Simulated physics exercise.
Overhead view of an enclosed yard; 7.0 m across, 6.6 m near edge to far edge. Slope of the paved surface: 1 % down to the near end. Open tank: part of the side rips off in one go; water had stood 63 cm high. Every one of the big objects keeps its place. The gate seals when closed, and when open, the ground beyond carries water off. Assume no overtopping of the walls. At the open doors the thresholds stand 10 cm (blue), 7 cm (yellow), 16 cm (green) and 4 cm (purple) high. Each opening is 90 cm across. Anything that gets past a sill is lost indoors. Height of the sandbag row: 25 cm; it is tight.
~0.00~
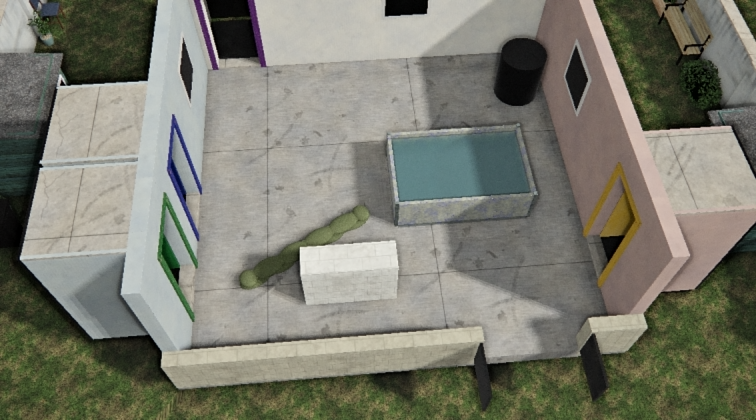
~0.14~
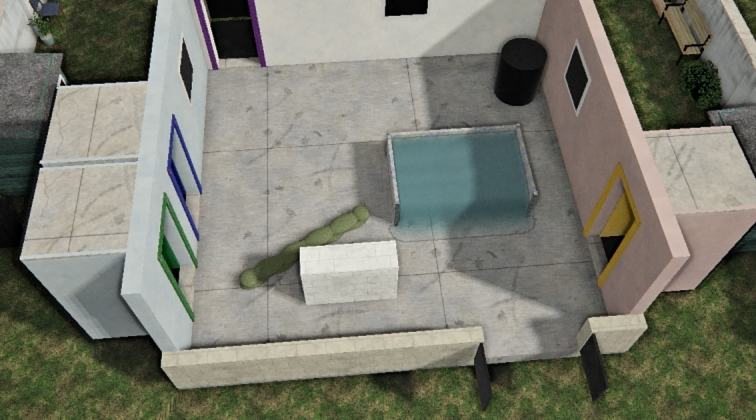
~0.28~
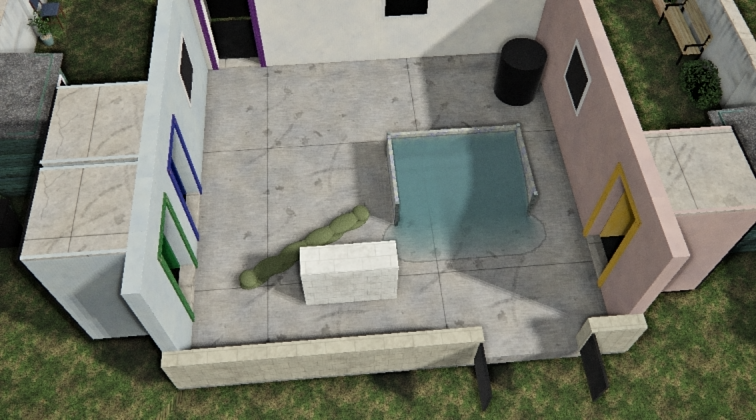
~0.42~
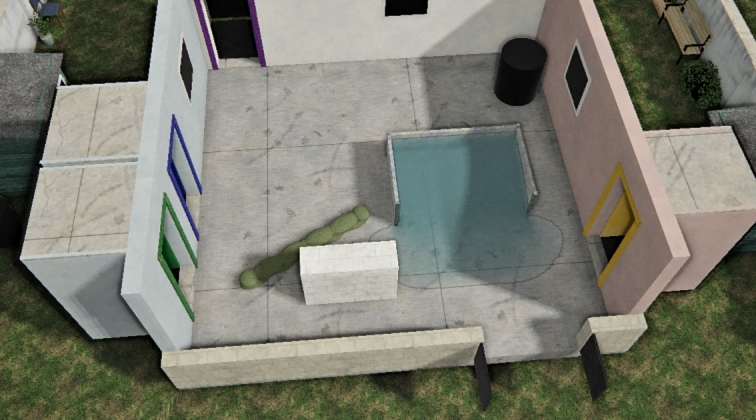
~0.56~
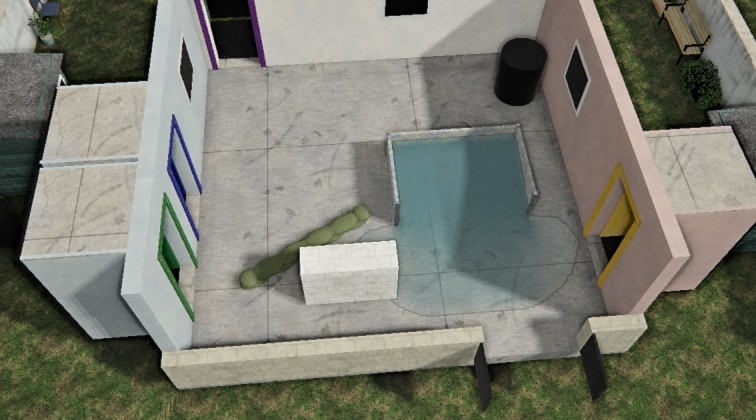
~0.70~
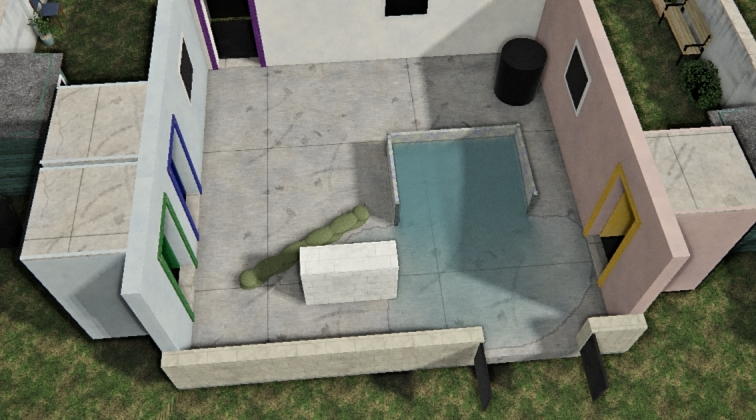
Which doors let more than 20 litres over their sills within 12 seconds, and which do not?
In 12 seconds, the blue door stays within 20 litres; the yellow door stays within 20 litres; the green door stays within 20 litres; the purple door stays within 20 litres.
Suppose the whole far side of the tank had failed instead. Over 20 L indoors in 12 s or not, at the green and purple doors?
Result against the limit at green: Limit held; result at purple: Limit broken.
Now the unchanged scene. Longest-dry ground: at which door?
Purple.
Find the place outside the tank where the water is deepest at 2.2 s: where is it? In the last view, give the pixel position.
You'll find it around (441, 336).
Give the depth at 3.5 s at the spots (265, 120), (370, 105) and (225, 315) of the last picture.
0, 0 and 6 cm.
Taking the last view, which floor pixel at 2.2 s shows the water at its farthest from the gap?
Location: Approx. (224, 364) in the last view.
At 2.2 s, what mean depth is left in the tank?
I'd put the mean depth near 14 centimetres.
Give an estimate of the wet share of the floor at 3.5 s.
Covered: Roughly 35 %.
After 1.4 s water covers 25 % of the floor and is deepest (40 cm) near (431, 337); blue door not reached, yellow door 10 cm at the sill, 0 L in, green door not reached, purple door not reached.
After 2.2 s water covers 30 % of the floor and is deepest (30 cm) near (441, 336); blue door not reached, yellow door 7 cm at the sill, 2 L in, green door not reached, purple door not reached.
After 3.5 s water covers 35 % of the floor and is deepest (24 cm) near (193, 326); blue door not reached, yellow door 8 cm at the sill, 6 L in, green door 12 cm at the sill, 0 L in, purple door not reached.
After 7.0 s water covers 60 % of the floor and is deepest (10 cm) near (258, 292); blue door 3 cm at the sill, 0 L in, yellow door 5 cm at the sill, 8 L in, green door 8 cm at the sill, 1 L in, purple door not reached.
After 12.0 s water covers 80 % of the floor and is deepest (6 cm) near (191, 367); blue door 2 cm at the sill, 0 L in, yellow door 3 cm at the sill, 9 L in, green door 4 cm at the sill, 1 L in, purple door 1 cm at the sill, 0 L in.
